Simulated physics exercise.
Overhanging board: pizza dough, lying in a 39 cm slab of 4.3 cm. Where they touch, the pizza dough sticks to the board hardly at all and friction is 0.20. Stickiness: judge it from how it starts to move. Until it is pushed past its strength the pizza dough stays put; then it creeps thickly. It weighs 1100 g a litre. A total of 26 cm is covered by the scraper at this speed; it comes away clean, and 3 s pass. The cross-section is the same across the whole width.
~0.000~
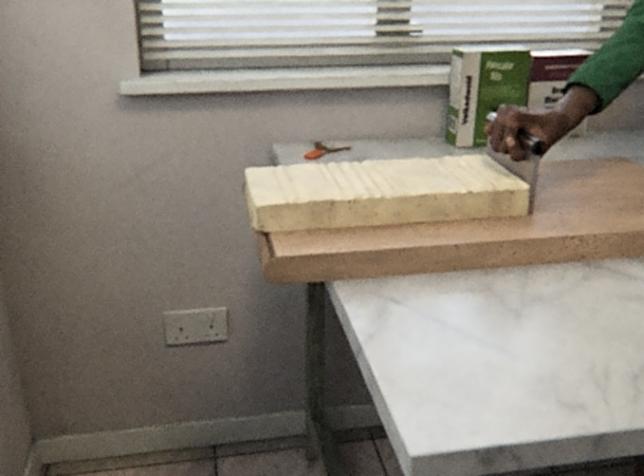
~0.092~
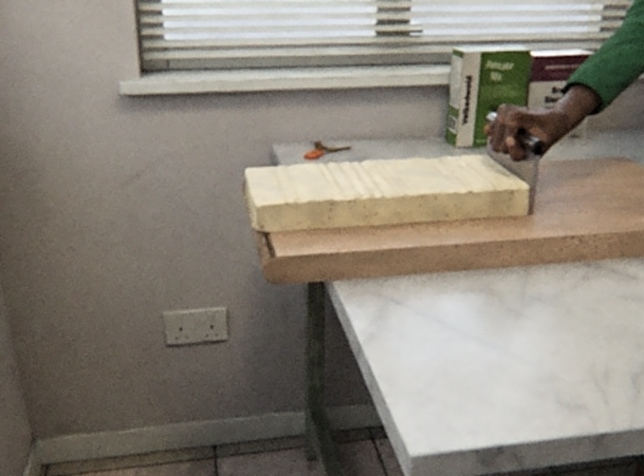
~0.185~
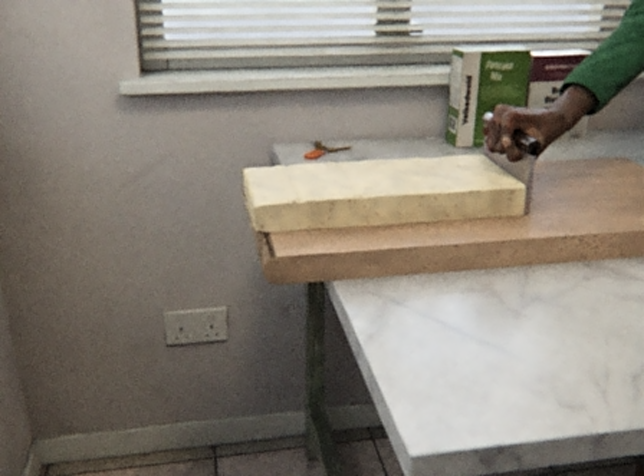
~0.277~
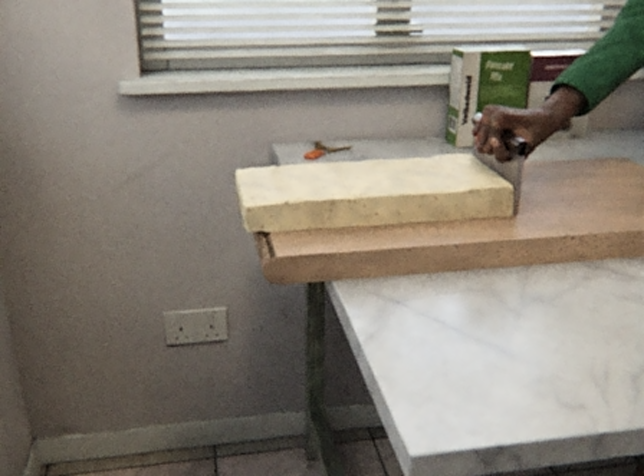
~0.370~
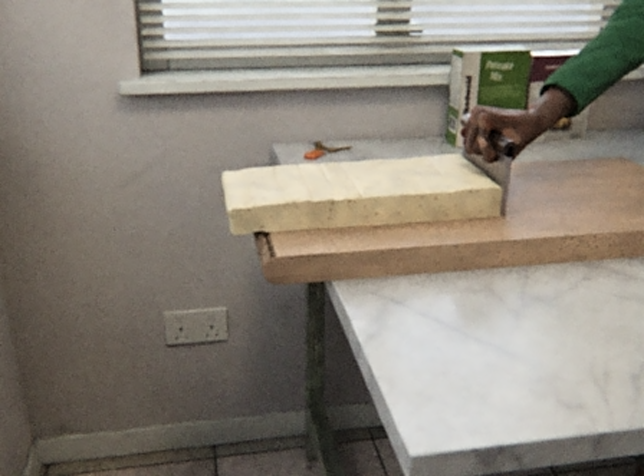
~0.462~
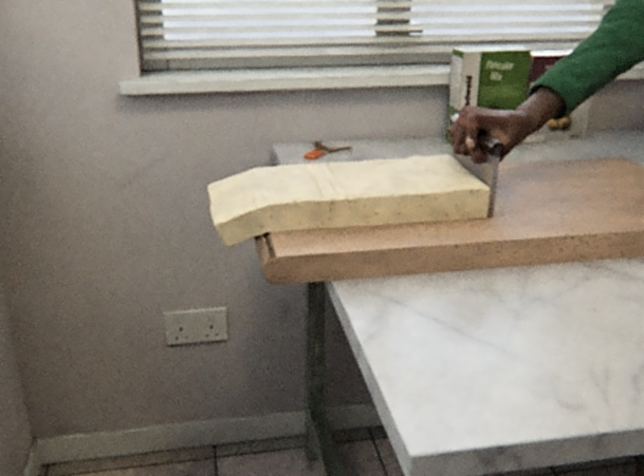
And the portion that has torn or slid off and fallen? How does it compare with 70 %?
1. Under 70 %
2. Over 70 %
Option 1: Under 70 %.
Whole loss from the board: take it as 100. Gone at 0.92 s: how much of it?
50 %.
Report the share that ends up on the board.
Around 30 per cent stays on the board.
After 0.92 s, 62 % lies on the board and 1 % has fallen.
After 1.45 s, 36 % lies on the board and 45 % has fallen.
After 1.99 s, 31 % lies on the board and 64 % has fallen.
After 2.52 s, 31 % lies on the board and 64 % has fallen.
After 4.52 s, 31 % lies on the board and 64 % has fallen.
